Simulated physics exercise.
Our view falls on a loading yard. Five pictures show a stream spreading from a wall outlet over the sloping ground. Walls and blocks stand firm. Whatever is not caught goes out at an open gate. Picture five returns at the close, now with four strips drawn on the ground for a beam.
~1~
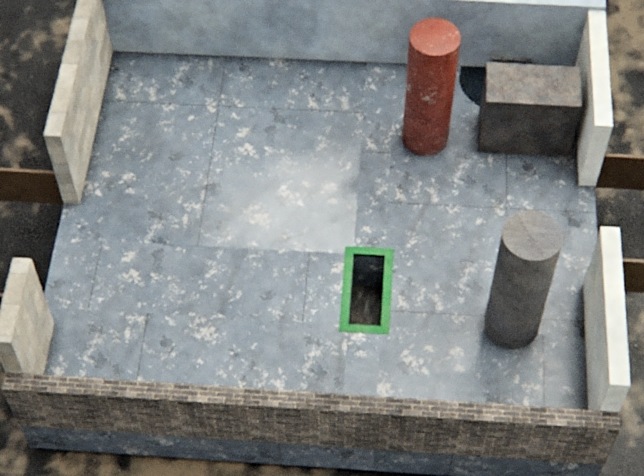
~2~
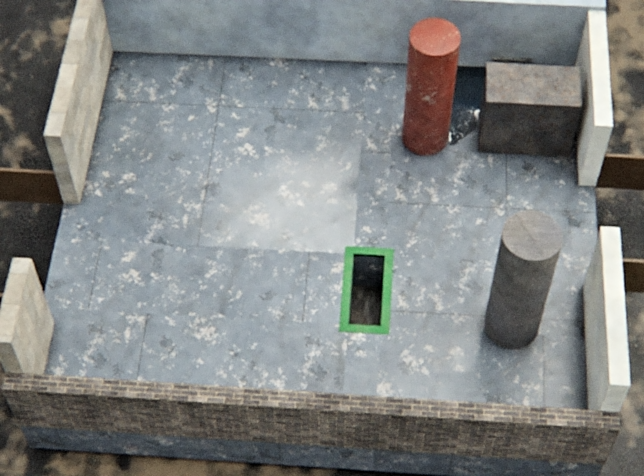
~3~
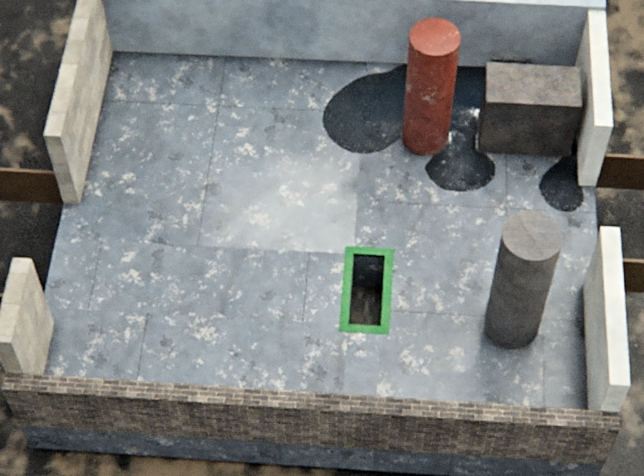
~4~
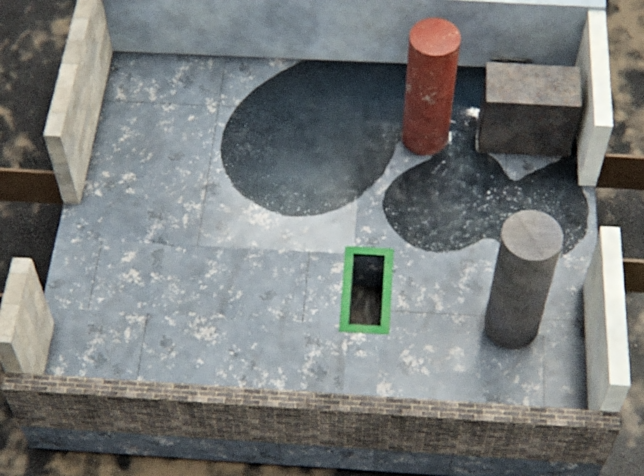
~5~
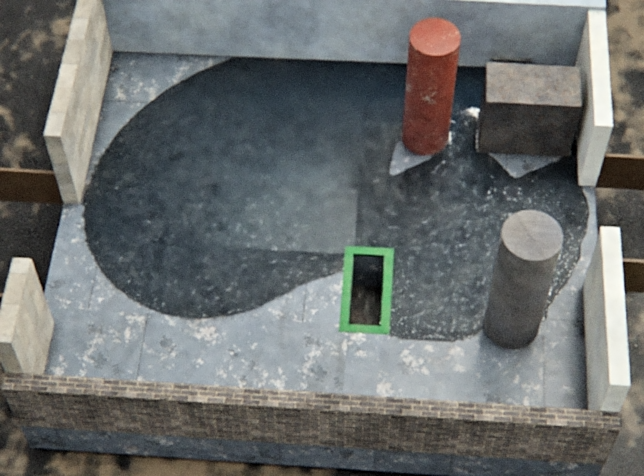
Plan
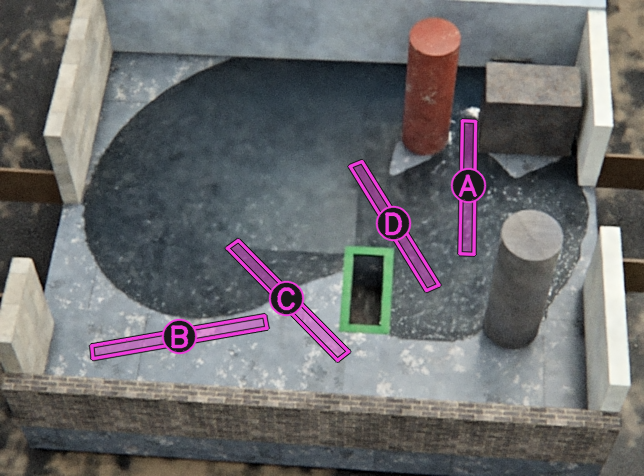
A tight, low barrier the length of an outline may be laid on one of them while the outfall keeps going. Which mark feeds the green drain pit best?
Use position C.
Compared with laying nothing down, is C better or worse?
Position C is better.
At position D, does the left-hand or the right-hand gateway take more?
The left one.
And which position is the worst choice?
D it is.
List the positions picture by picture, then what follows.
The first picture shows outfall at (511, 64); green drain pit at (367, 289); open gate at (67, 262); open gate at (581, 234); 3 % of the ground is wet; green drain pit still dry.
In the second picture, 6 % of the ground under water, visible out to (460, 123); green drain pit still dry.
In the third picture, 12 % of the ground under water, visible out to (330, 117); green drain pit still dry.
In the fourth picture, 28 % of the ground under water, visible out to (233, 167); green drain pit still dry.
In the fifth picture, 57 % of the ground under water, visible out to (103, 256); green drain pit taking water.
In magenta, A from (466, 254) to (469, 121); B from (92, 352) to (265, 321); C from (232, 244) to (343, 355); D from (356, 163) to (432, 287).
With A, about 8 % of the stream goes into the green drain pit, about 83 % out by the gates.
With B, about 10 % of the stream goes into the green drain pit, about 83 % out by the gates.
With C, about 17 % of the stream goes into the green drain pit, about 76 % out by the gates.
With D, next to none of the stream goes into the green drain pit, about 91 % out by the gates.
